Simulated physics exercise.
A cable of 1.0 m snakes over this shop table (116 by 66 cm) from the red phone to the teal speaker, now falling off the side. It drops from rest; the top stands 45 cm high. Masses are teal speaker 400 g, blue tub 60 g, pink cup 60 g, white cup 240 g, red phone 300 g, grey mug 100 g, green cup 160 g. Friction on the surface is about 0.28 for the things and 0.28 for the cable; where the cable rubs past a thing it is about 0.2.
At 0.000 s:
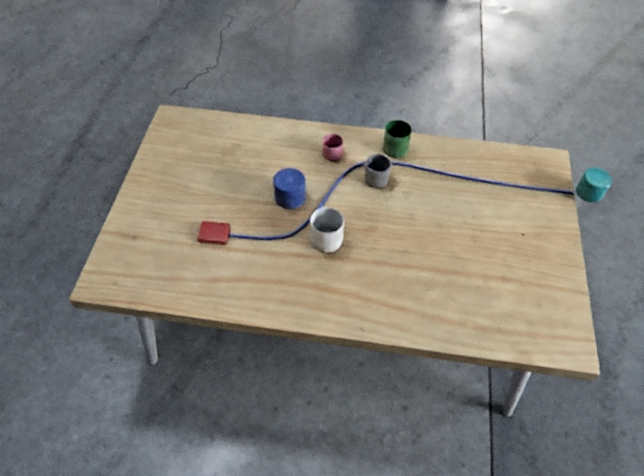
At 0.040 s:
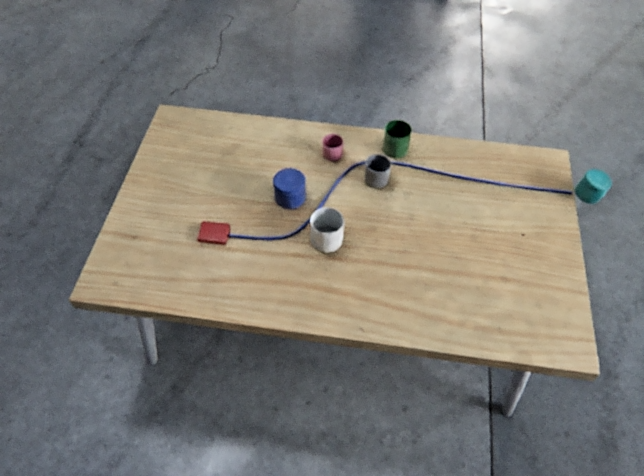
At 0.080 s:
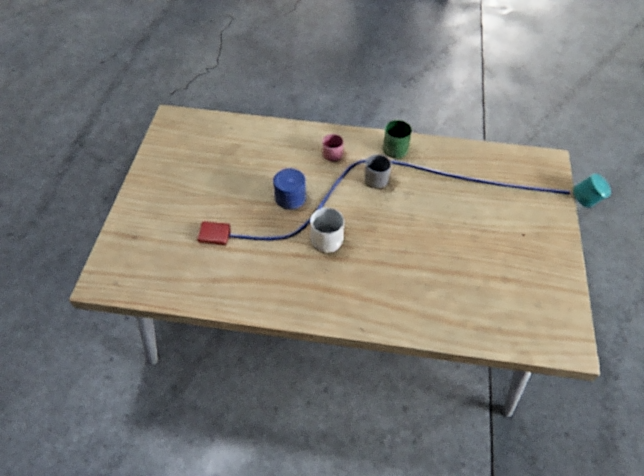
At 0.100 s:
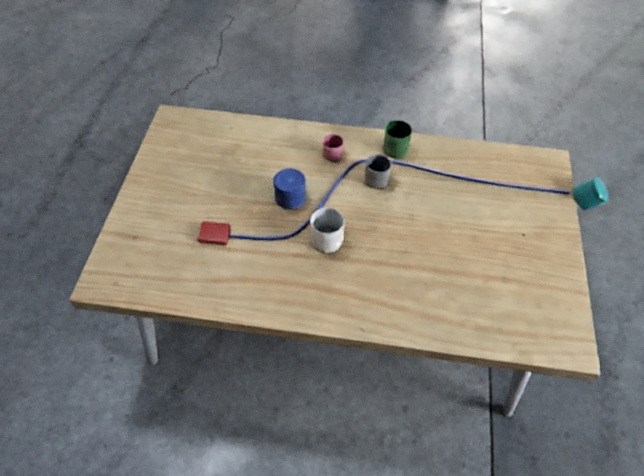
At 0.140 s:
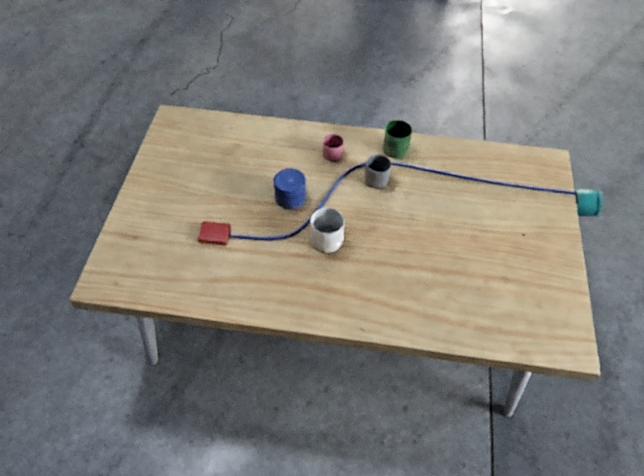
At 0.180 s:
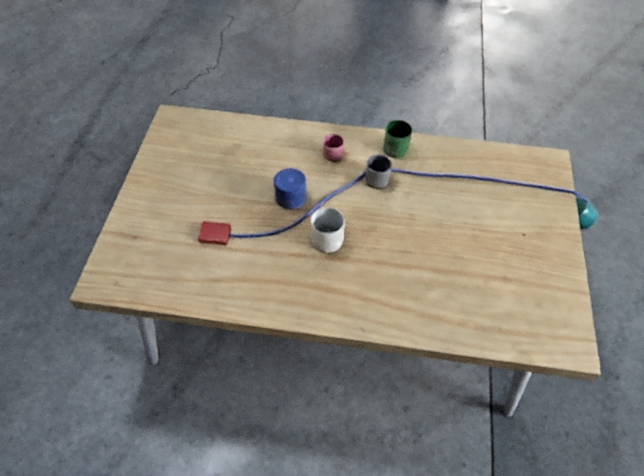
On a wooden table above a concrete floor, a blue cable winds past several cups and a blue tub, linking a small red object to a teal cylinder at the right edge. The cylinder tilts, turns onto its side and drops slightly beyond the edge, then sinks lower as the cable shifts and straightens somewhat.
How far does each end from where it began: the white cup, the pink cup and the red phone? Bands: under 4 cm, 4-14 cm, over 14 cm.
In order: The white cup stays in the low band; the pink cup stays in the low band; the red phone travels a long way.
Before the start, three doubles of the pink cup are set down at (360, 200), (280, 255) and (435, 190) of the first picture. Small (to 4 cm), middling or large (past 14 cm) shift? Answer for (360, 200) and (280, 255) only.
In that order: Middling, small.
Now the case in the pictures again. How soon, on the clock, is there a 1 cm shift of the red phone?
About: Red phone 0.24 s.
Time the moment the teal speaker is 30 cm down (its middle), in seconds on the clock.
About: 0.40 s.
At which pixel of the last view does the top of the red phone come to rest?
At about (407, 193).
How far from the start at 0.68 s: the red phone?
About: Red phone 40 cm.
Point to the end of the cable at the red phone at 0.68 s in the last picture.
Near (389, 202).
By 0.4 s, the cable's tail end at (299, 216); red phone 18 cm off its start, grey mug 30 cm off its start, teal speaker over the edge.
By 0.7 s, the cable's tail end at (389, 202); red phone 41 cm off its start, grey mug 49 cm off its start, teal speaker over the edge.
By 0.9 s, the cable's tail end at (421, 198); red phone 49 cm off its start at (407, 193), grey mug over the edge, teal speaker over the edge.
By 1.2 s, the cable's tail end at (421, 198); red phone 49 cm off its start, grey mug over the edge, teal speaker over the edge.
By 2.4 s, the cable's tail end at (421, 198); red phone 49 cm off its start at (407, 193), white cup 0 cm off its start at (328, 220), pink cup 0 cm off its start at (334, 141), grey mug over the edge.
